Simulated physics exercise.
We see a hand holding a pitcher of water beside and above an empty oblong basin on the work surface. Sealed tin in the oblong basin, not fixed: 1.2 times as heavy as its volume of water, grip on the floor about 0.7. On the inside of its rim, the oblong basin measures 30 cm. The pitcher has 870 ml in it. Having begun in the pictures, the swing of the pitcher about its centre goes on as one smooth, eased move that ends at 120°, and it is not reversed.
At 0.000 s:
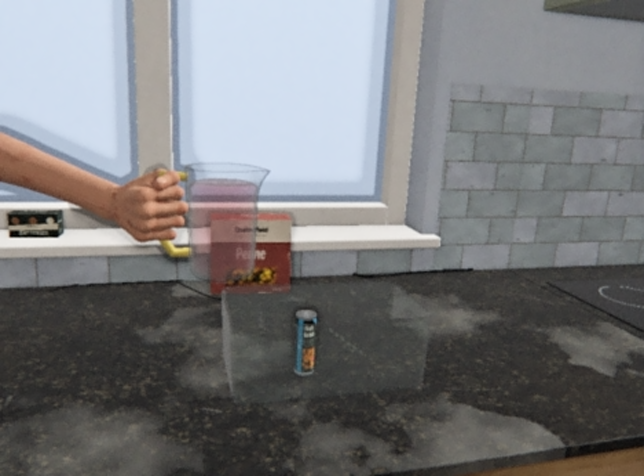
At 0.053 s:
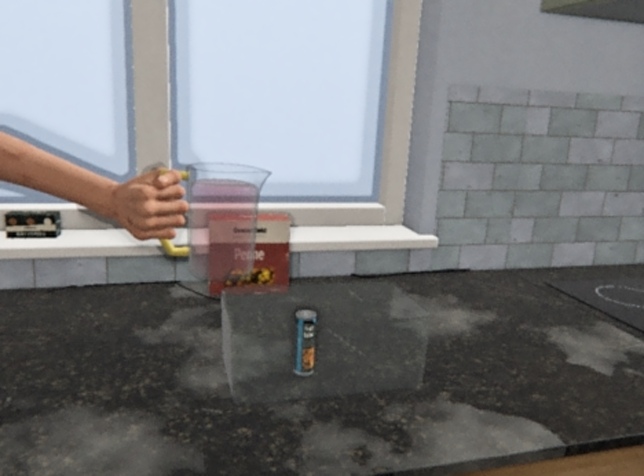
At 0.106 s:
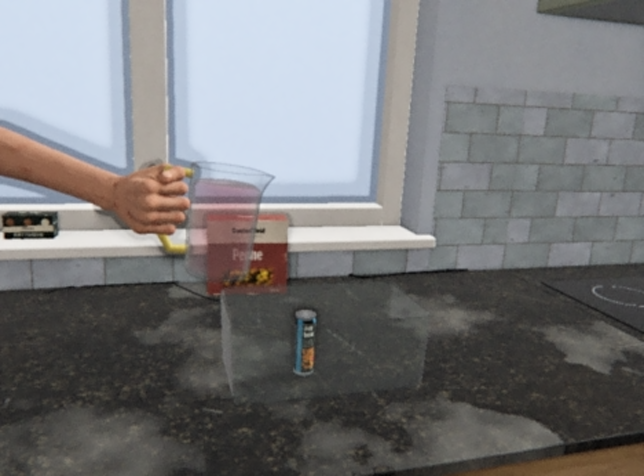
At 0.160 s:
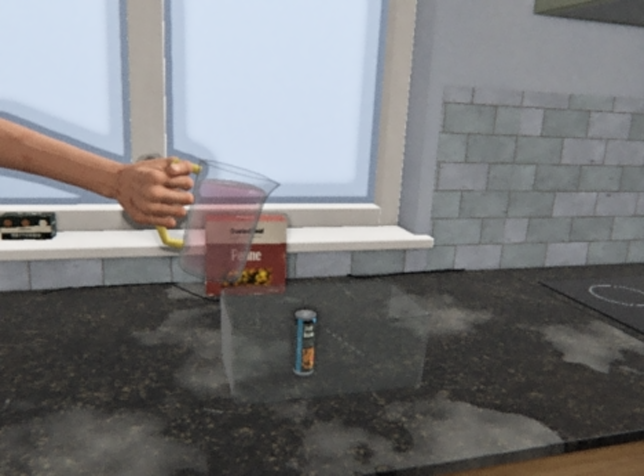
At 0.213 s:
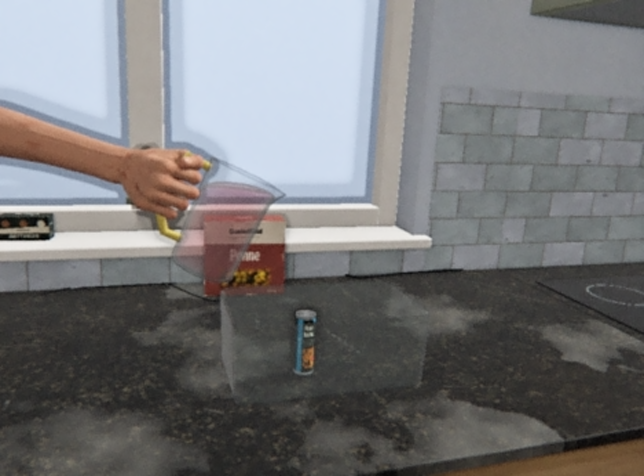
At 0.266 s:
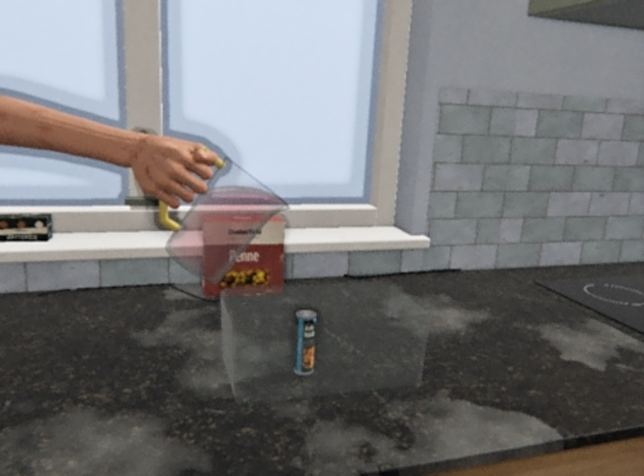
A hand reaching in from the left grips the yellow handle of a clear pitcher of pinkish-looking liquid, seen from slightly above a dark, mottled kitchen counter beneath a window. A red penne box stands behind the pitcher, and a small blue-and-orange tin shows at a clear basin, with grey tiles to the right. The hand tilts the pitcher smoothly rightward, slowly then faster, while the view shifts very slightly.
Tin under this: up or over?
Over.
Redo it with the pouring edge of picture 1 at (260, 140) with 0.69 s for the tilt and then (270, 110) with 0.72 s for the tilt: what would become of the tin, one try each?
Trial 1 - tin tips; trial 2 - tin stays standing.
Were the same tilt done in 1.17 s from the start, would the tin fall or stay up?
Then the tin tumbles.
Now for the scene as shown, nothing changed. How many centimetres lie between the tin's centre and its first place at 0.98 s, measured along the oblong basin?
Its middle sits about 12 cm from the start.
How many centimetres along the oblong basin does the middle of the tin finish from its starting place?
In the end the tin's centre has shifted about 12.0 centimetres.
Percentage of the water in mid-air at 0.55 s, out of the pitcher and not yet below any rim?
Near 20 per cent at that time.
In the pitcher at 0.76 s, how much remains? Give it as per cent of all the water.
I'd say some 10 per cent remains.
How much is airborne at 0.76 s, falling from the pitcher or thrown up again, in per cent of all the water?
Close to 10 per cent.
By 0.55 s the tilt is 105° and 60 per cent is still to pour; the tin stands where it began.
By 0.76 s the tilt is 120° and 10 per cent is still to pour; the tin stands 2 cm from where it began.
By 0.98 s the tilt is 120° and 0 per cent is still to pour; the tin lies on its side.
By 1.22 s the tilt is 120° and 0 per cent is still to pour; the tin lies on its side.
At rest the tin lies on its side.
